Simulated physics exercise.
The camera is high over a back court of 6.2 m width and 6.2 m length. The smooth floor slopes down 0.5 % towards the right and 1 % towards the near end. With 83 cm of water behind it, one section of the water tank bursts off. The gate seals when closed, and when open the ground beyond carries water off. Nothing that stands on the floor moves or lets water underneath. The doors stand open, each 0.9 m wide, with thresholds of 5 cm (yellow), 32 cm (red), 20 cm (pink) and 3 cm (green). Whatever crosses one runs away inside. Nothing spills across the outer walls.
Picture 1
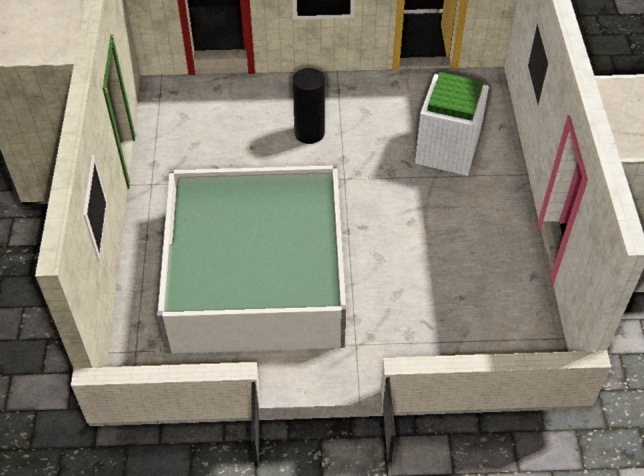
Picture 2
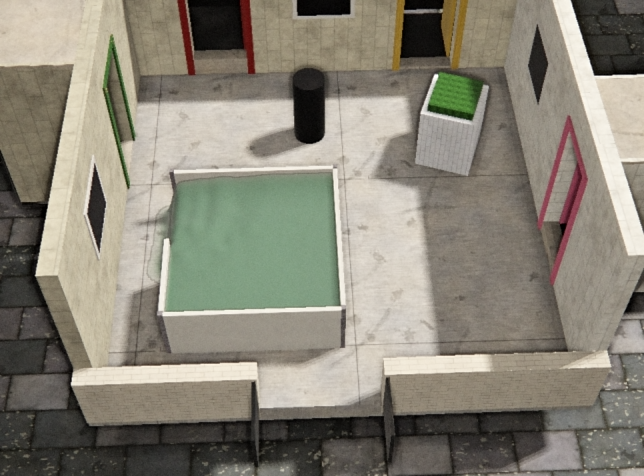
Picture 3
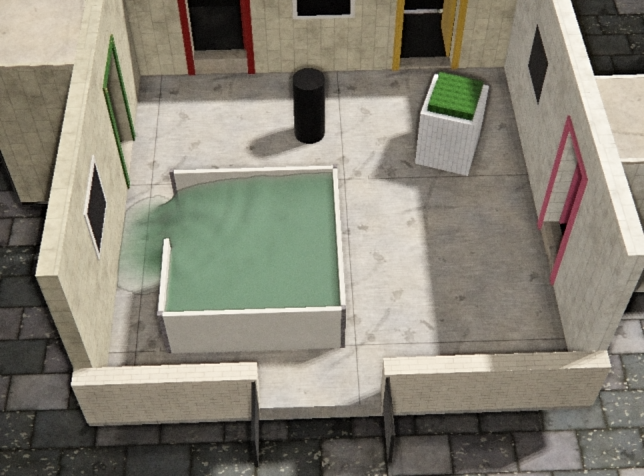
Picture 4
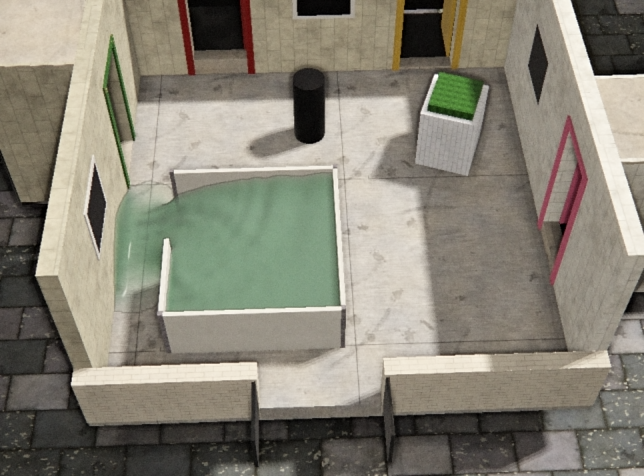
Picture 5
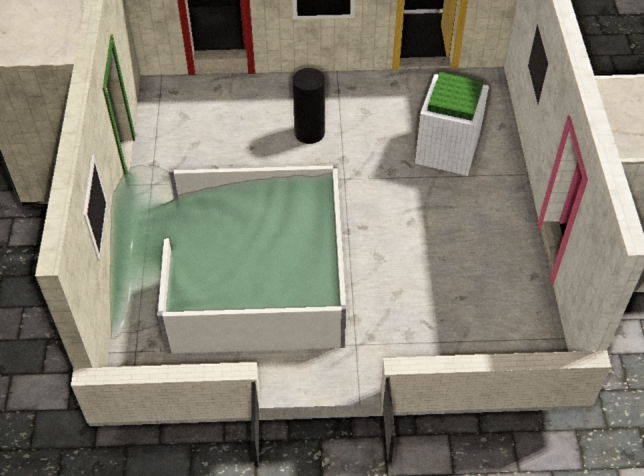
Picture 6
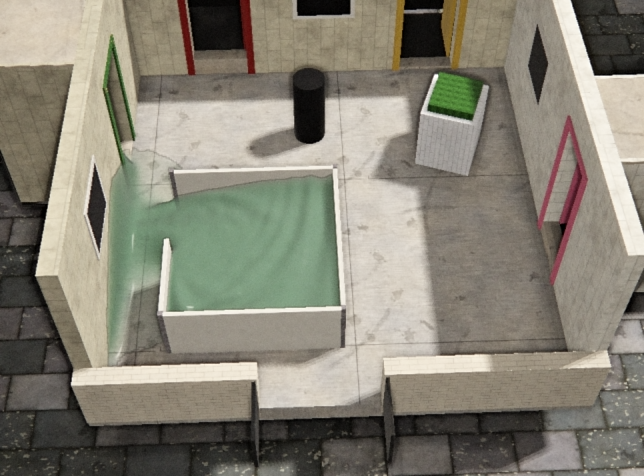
The footage shows a courtyard where the left side of a square tank of green water opens; water pours through the gap, crosses the narrow strip of floor to the left wall, and spreads along it in both directions.
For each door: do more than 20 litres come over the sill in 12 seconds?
Door by door: At the yellow door it exceeds the limit; at the red door it keeps below the limit; at the pink door it stays under the limit; at the green door it passes the limit.
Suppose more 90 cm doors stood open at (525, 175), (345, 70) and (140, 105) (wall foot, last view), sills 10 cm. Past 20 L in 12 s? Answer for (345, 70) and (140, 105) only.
In that order: Below, above.
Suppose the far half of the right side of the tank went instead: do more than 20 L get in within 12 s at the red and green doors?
Then: Red not over, green above.
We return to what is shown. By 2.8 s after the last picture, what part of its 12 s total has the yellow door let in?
Some 0 per cent by then.
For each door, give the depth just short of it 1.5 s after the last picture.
Depths in cm: Yellow 0, red 29, pink 0, green 15.
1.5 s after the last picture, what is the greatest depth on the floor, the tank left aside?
About 55 cm.
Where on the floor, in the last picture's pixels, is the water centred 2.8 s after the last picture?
Around (244, 245).
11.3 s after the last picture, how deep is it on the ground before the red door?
Roughly 7.5 cm deep.
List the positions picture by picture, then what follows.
In the first picture, the water tank at (253, 240) is whole and still, 83 cm deep.
In the second picture, the front is at a hidden place, 0.7 m from the gap at (176, 231); 0.3 m2 of floor is under water; 83 cm left at the back of the water tank.
In the third picture, the front is at (119, 277), 1.0 m from the gap at (177, 233); 1.2 m2 of floor is under water; 83 cm left at the back of the water tank.
In the fourth picture, the front is at (128, 191), 1.3 m from the gap at (177, 235); 1.6 m2 of floor is under water; 83 cm left at the back of the water tank.
In the fifth picture, water pours out at (177, 235) and has run 1.7 m, to (112, 334); typically 19 cm deep outside, 83 cm at the water tank's back.
In the sixth picture, water pours out at (177, 234) and has run 2.2 m, to (109, 364); typically 19 cm deep outside, 77 cm at the water tank's back.
Then, 0.7 s after the last picture water covers 25 % of the floor and is deepest (68 cm) near (135, 243); yellow door not reached, red door not reached, pink door not reached, green door 17 cm at the sill, 25 L in.
Then, 1.5 s after the last picture water covers 35 % of the floor and is deepest (55 cm) near (134, 253); yellow door not reached, red door 29 cm at the sill, 0 L in, pink door not reached, green door 15 cm at the sill, 79 L in.
Then, 2.8 s after the last picture water covers 60 % of the floor and is deepest (40 cm) near (107, 384); yellow door 6 cm at the sill, 0 L in, red door 22 cm at the sill, 0 L in, pink door not reached, green door 11 cm at the sill, 137 L in.
Then, 6.3 s after the last picture water covers 95 % of the floor and is deepest (24 cm) near (105, 396); yellow door 8 cm at the sill, 4 L in, red door 12 cm at the sill, 0 L in, pink door 11 cm at the sill, 0 L in, green door 8 cm at the sill, 208 L in.
Then, 11.3 s after the last picture water covers 100 % of the floor and is deepest (15 cm) near (391, 387); yellow door 10 cm at the sill, 87 L in, red door 7 cm at the sill, 0 L in, pink door 12 cm at the sill, 0 L in, green door 8 cm at the sill, 270 L in.
